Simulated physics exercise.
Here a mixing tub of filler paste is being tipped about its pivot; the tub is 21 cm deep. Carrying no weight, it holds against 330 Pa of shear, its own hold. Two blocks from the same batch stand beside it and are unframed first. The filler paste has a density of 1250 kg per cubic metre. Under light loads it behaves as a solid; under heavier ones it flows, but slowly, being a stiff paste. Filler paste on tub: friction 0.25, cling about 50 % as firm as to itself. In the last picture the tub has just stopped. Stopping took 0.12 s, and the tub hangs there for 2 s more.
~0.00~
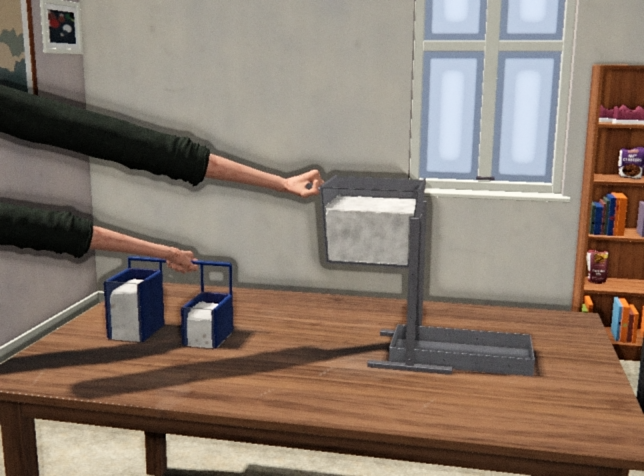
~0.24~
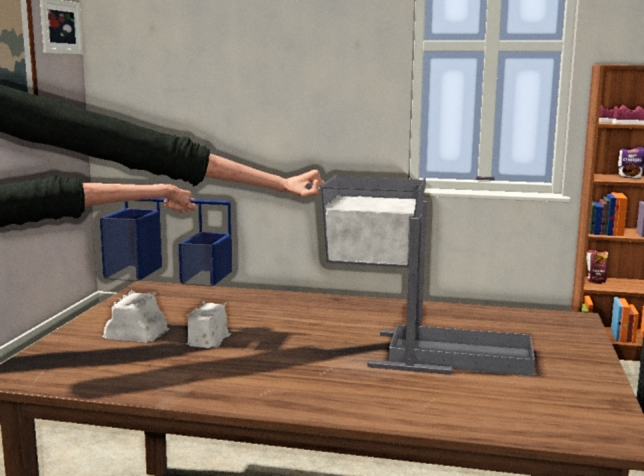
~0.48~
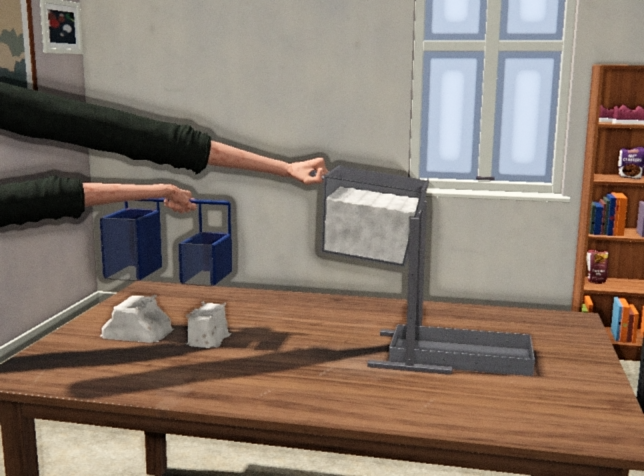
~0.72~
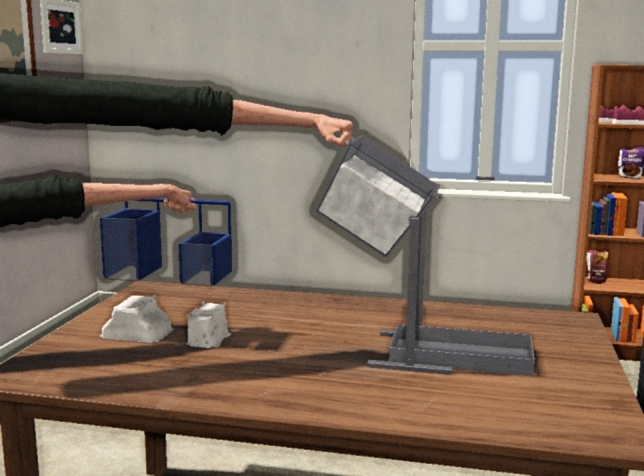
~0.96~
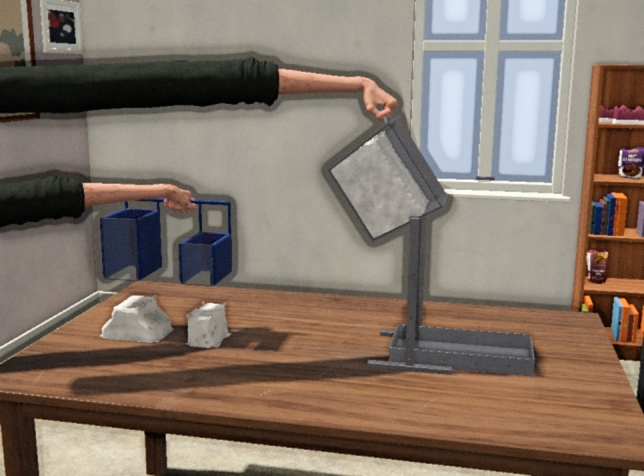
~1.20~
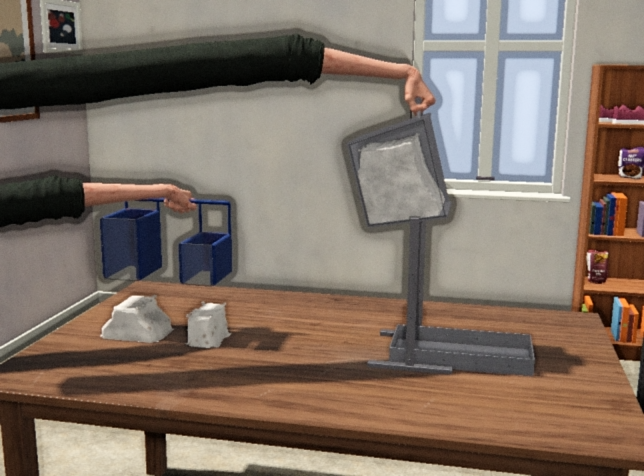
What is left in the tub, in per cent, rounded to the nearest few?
Around 66 in every hundred.
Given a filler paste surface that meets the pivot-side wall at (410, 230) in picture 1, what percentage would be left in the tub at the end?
Then about 100 %.
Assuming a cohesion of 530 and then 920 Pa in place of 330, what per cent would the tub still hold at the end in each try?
Respectively, close to 100 % and close to 100 %.
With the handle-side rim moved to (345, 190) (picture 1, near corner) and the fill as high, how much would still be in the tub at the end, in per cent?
In that case close to 100 %.
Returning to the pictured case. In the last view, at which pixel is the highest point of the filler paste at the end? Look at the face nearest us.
Around (397, 175).
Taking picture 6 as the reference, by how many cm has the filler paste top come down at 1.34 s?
Roughly 5 cm.
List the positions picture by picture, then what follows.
Handle-side rim at (323, 187), tilt 0 degrees; highest point of the filler paste at (405, 212); test blocks 16 cm, 10 cm high (left to right), in the first picture.
Handle-side rim at (323, 187), tilt 0 degrees; highest point of the filler paste at (405, 212); test blocks 12 cm, 9.8 cm high (left to right), in the second picture.
Handle-side rim at (327, 176), tilt 7 degrees; highest point of the filler paste at (332, 199); test blocks 11 cm, 9.8 cm high (left to right), in the third picture.
Handle-side rim at (352, 144), tilt 31 degrees; highest point of the filler paste at (343, 166); test blocks 11 cm, 9.8 cm high (left to right), in the fourth picture.
Handle-side rim at (391, 124), tilt 56 degrees; highest point of the filler paste at (375, 142); test blocks 11 cm, 9.8 cm high (left to right), in the fifth picture.
Handle-side rim at (425, 121), tilt 75 degrees; highest point of the filler paste at (409, 143); test blocks 11 cm, 9.8 cm high (left to right), in the sixth picture.
By 1.34 s, the tub is at 75 degrees and holds 93 %.
By 1.51 s, the tub is at 75 degrees and holds 76 %.
By 1.68 s, the tub is at 75 degrees and holds 66 %.
By 1.85 s, the tub is at 75 degrees and holds 66 %.
By 3.20 s, at the end, the tub is at 75 degrees and holds 66 %.
